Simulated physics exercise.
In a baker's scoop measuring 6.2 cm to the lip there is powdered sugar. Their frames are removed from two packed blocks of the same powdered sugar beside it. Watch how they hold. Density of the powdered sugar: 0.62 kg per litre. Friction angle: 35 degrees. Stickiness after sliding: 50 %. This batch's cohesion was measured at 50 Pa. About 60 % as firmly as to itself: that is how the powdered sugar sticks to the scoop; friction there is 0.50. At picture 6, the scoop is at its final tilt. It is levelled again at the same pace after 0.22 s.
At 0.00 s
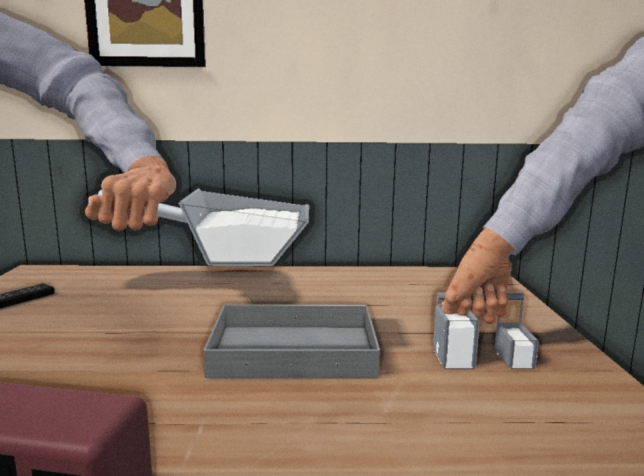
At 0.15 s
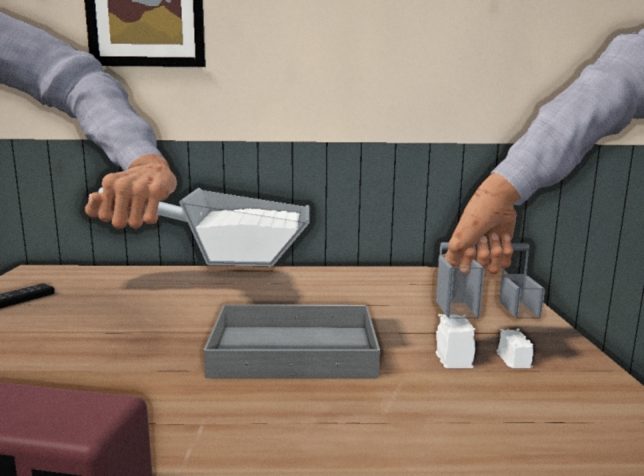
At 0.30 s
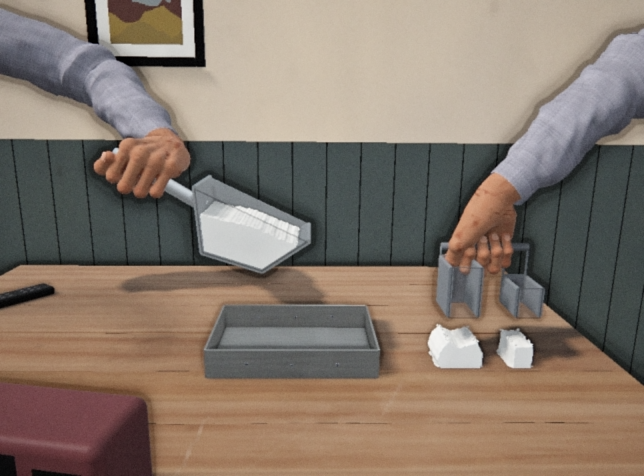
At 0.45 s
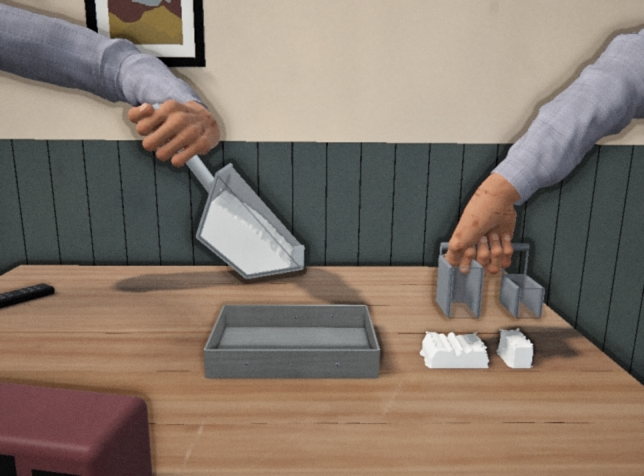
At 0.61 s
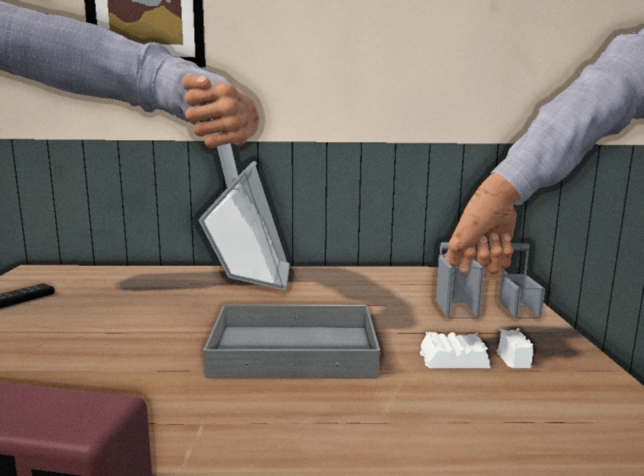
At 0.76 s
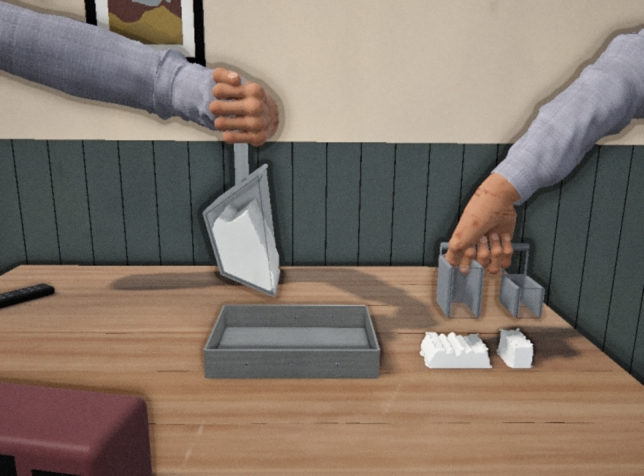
A hand lifts a clear frame off two white powder blocks on the right, and the taller one slumps into a low heap while the smaller stays standing; another hand steadily tilts a scoop of white powder above an empty grey tray.
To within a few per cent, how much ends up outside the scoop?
About 62 %.
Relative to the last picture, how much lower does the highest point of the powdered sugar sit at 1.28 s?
The gap comes to about 5.5 centimetres.
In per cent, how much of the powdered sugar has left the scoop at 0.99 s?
Near 50 % then.
After 0.99 s, the scoop is at 76 degrees and 48 % has left it.
After 1.28 s, the scoop is at 41 degrees and 61 % has left it.
After 1.56 s, the scoop is at 2 degrees and 62 % has left it.
After 1.84 s, the scoop is at 0 degrees and 62 % has left it.
After 1.95 s, at the end, the scoop is at 0 degrees and 62 % has left it.
